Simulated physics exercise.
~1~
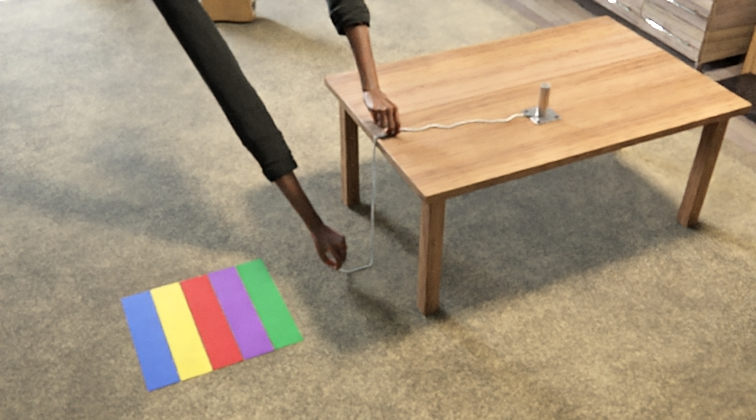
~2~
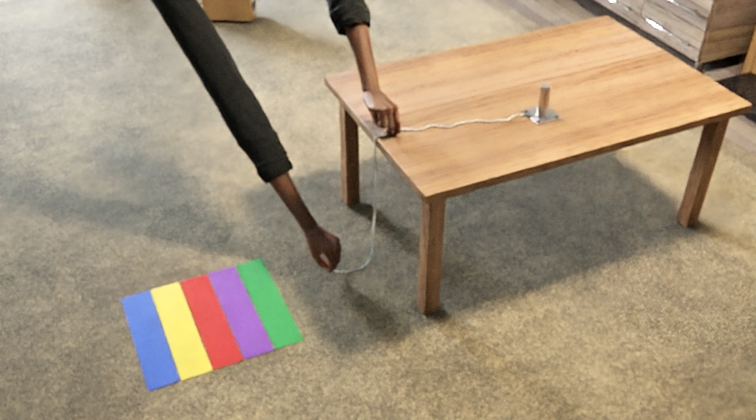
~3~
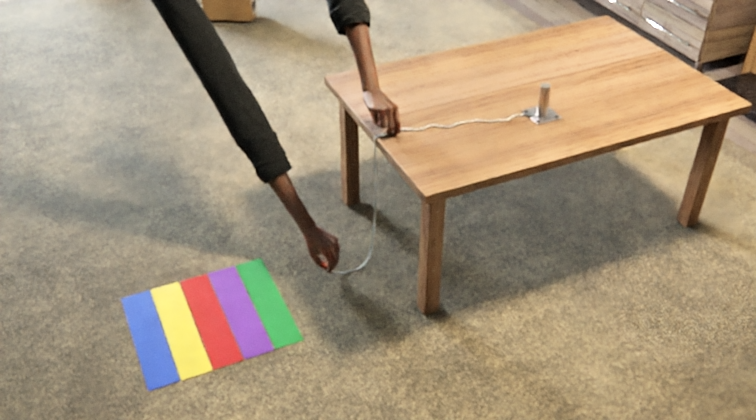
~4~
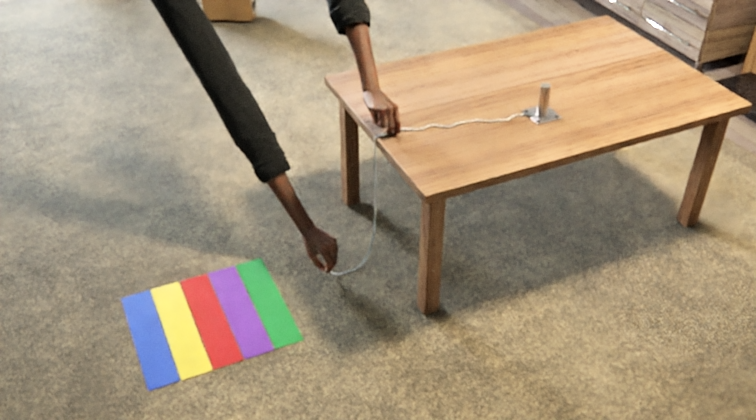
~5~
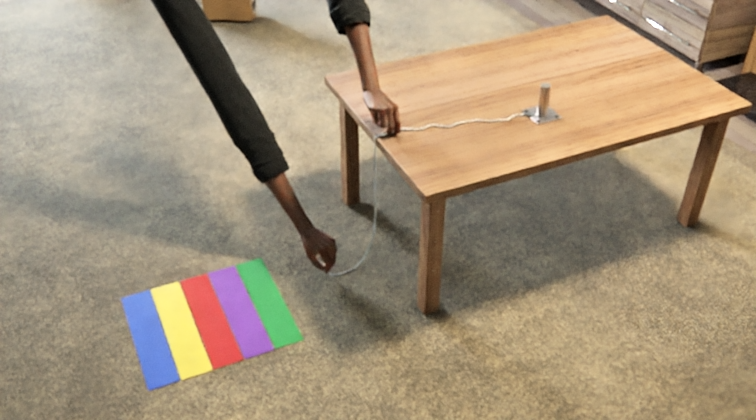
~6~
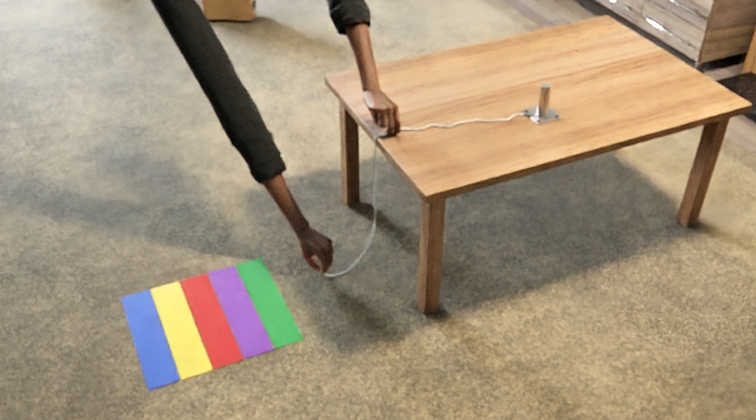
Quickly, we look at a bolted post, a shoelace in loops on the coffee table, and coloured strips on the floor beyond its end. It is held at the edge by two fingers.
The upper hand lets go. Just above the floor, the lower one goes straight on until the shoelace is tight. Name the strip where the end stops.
Purple.
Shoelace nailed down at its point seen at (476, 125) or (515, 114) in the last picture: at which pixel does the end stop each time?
First try near (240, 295), second near (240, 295).
Soon after, end near (282, 282); short of the strips.
After that, end near (252, 291); over green.
At the stop, end near (235, 297); over purple. The end stops over the purple strip.
